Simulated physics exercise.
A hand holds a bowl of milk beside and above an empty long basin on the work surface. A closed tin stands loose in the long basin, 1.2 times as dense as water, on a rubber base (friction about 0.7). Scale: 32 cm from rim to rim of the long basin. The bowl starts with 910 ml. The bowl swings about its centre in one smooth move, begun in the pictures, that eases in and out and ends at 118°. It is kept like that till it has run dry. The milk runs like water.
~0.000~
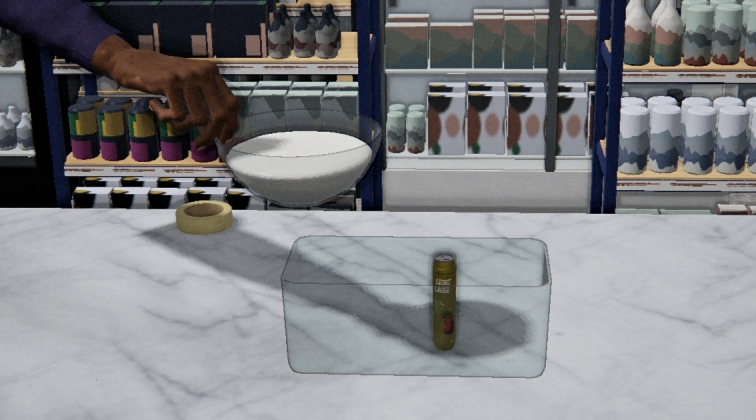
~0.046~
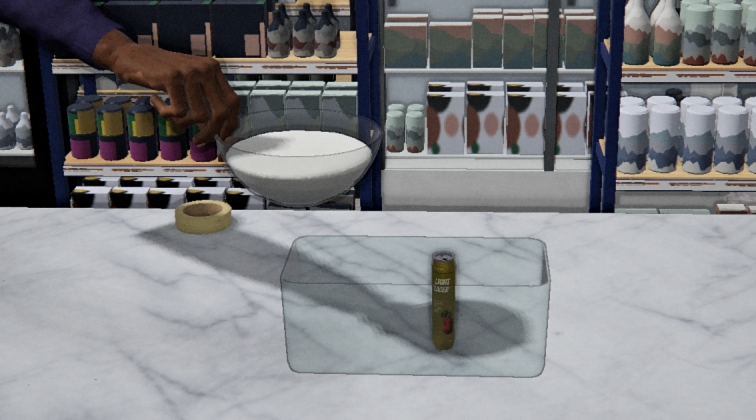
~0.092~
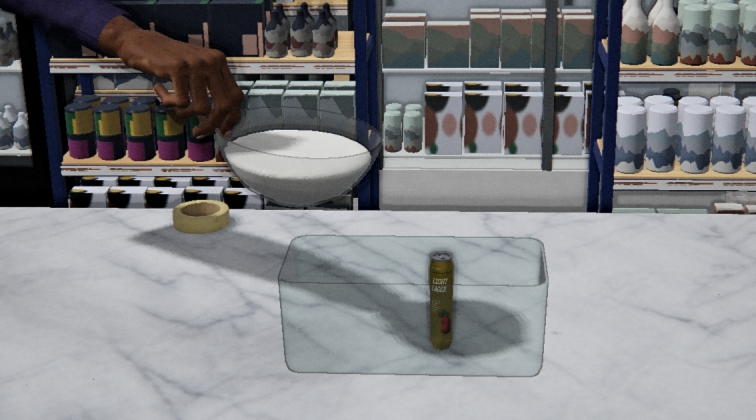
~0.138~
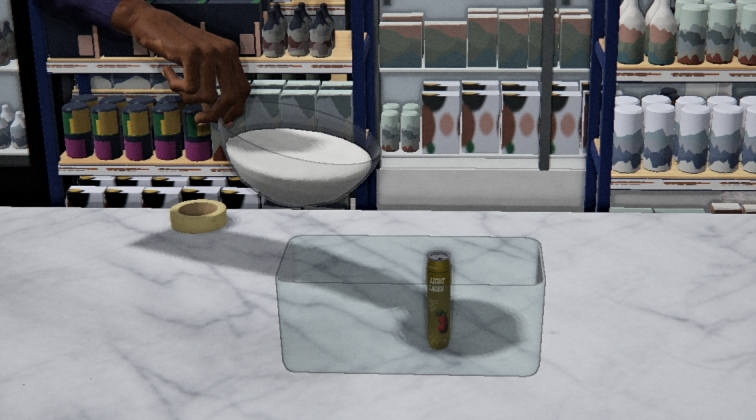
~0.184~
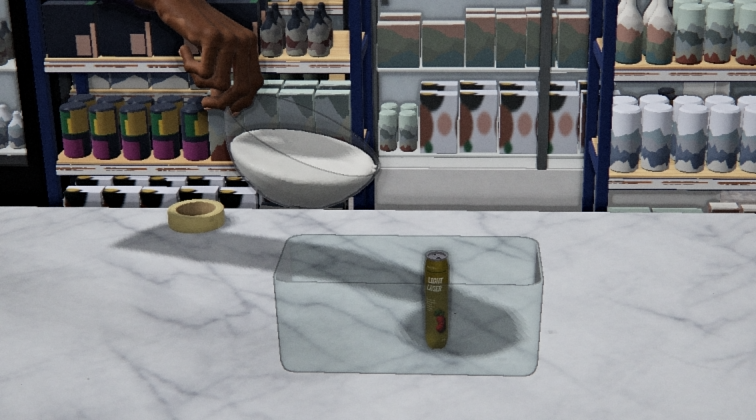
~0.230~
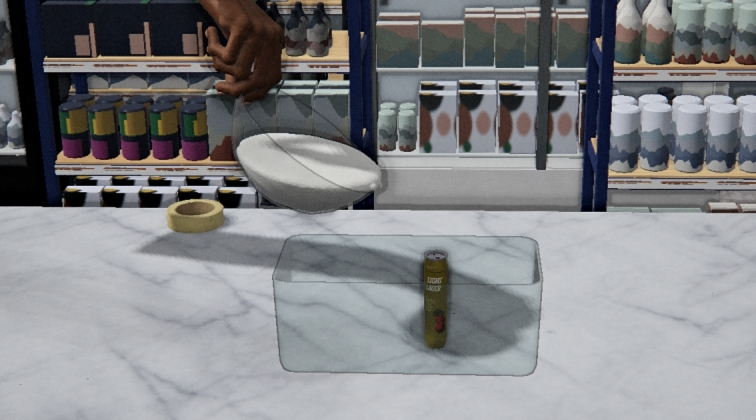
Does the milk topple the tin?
It topples.
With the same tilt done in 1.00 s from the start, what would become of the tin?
The tin stays up.
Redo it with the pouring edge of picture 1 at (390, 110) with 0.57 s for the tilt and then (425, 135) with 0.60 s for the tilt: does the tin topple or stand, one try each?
First it topples; then it remains upright.
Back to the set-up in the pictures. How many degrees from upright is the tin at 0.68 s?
About 0°.
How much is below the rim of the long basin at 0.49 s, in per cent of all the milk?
Some 90 per cent.
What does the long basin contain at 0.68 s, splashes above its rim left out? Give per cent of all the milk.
Some 86 per cent.
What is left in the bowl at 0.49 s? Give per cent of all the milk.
About 1 per cent.
After 0.49 s the tilt is 109° and 1 per cent is still to pour; the tin stands where it began.
After 0.68 s the tilt is 118° and 0 per cent is still to pour; the tin stands 2 cm from where it began.
After 0.88 s the tilt is 118° and 0 per cent is still to pour; the tin leans 34°.
After 1.10 s the tilt is 118° and 0 per cent is still to pour; the tin lies on its side.
In the end the tin lies on its side.
